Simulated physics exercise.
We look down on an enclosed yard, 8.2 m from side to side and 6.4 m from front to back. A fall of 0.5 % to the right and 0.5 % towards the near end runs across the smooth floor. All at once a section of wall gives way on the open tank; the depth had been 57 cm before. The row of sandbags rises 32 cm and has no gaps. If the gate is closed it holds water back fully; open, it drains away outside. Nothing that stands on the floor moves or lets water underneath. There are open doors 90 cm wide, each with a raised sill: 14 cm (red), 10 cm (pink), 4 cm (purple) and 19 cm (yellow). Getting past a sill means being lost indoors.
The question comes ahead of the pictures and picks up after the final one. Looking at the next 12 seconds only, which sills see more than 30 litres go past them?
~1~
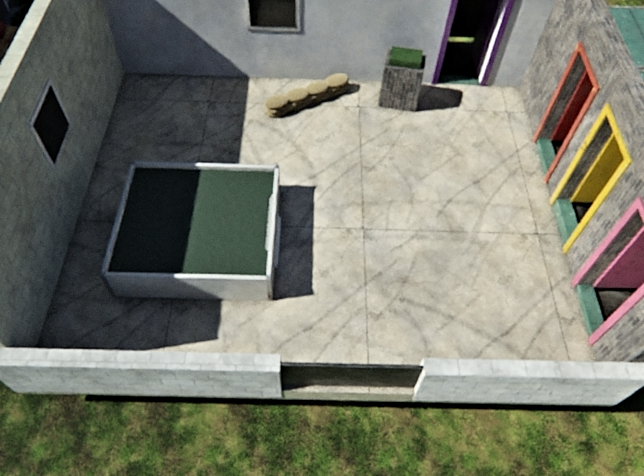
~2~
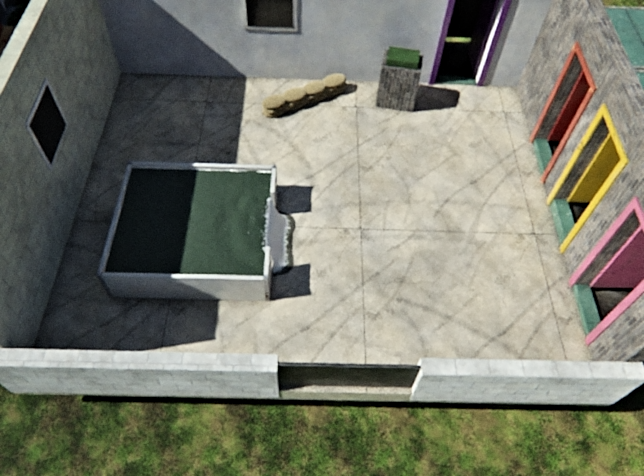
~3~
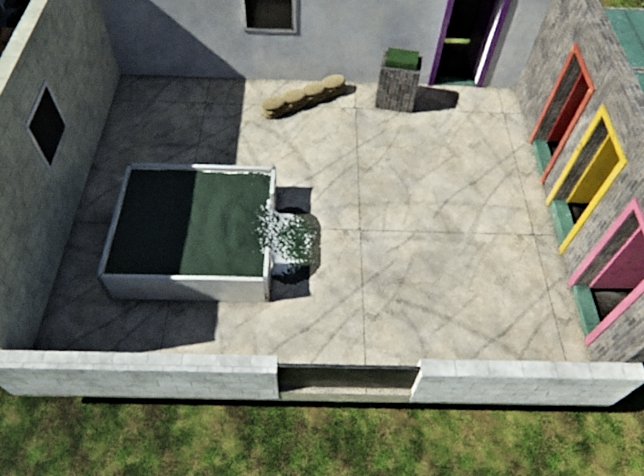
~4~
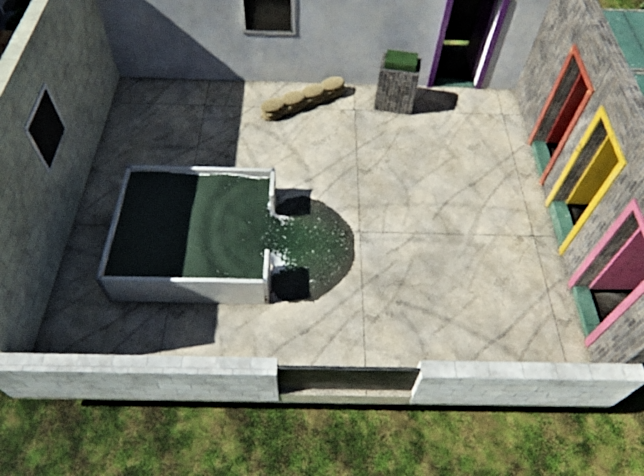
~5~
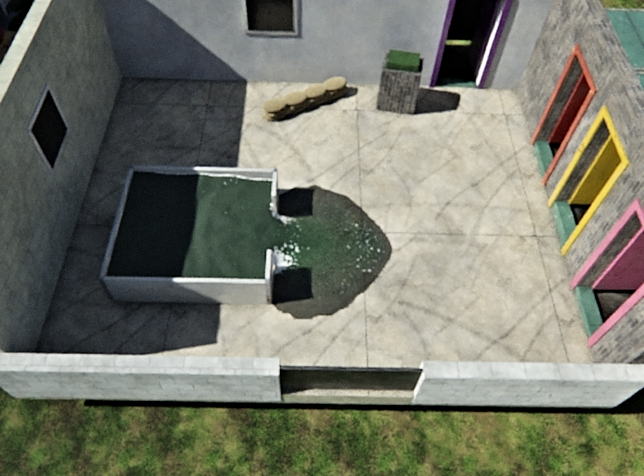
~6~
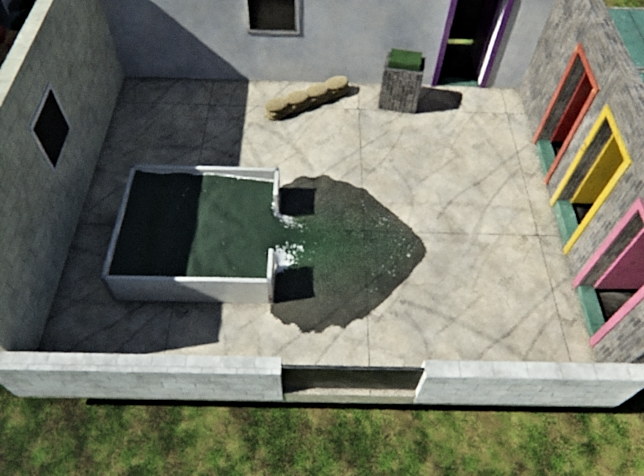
Over those seconds, the red door sees 30 litres or less; the pink door sees more than 30 litres; the purple door sees more than 30 litres; the yellow door sees 30 litres or less.
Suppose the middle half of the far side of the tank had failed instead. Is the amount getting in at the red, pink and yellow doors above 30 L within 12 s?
Outcomes - red: Not exceeded, pink: Not exceeded, yellow: Not exceeded.
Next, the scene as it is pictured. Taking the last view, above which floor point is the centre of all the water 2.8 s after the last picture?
Around (327, 245).
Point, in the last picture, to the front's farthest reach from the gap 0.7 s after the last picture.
Around pixel (541, 266).
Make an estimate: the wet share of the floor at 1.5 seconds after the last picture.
Near 40 per cent is wet.
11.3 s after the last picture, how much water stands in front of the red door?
About 10.0 cm.
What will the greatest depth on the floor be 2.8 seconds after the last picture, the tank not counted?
About 26 cm.
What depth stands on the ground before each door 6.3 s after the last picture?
Depths in cm: Red 12, pink 13, purple 8, yellow 12.
Then, 0.7 s after the last picture water covers 25 % of the floor and is deepest (36 cm) near (280, 242); red door not reached, pink door not reached, purple door not reached, yellow door not reached.
Then, 1.5 s after the last picture water covers 40 % of the floor and is deepest (32 cm) near (280, 242); red door not reached, pink door 16 cm at the sill, 1 L in, purple door not reached, yellow door 17 cm at the sill, 0 L in.
Then, 2.8 s after the last picture water covers 50 % of the floor and is deepest (26 cm) near (591, 371); red door 15 cm at the sill, 0 L in, pink door 21 cm at the sill, 31 L in, purple door 2 cm at the sill, 0 L in, yellow door 17 cm at the sill, 0 L in.
Then, 6.3 s after the last picture water covers 55 % of the floor and is deepest (14 cm) near (520, 147); red door 12 cm at the sill, 1 L in, pink door 13 cm at the sill, 91 L in, purple door 8 cm at the sill, 30 L in, yellow door 12 cm at the sill, 0 L in.
Then, 11.3 s after the last picture water covers 75 % of the floor and is deepest (10 cm) near (567, 326); red door 10 cm at the sill, 1 L in, pink door 10 cm at the sill, 99 L in, purple door 9 cm at the sill, 128 L in, yellow door 9 cm at the sill, 0 L in.
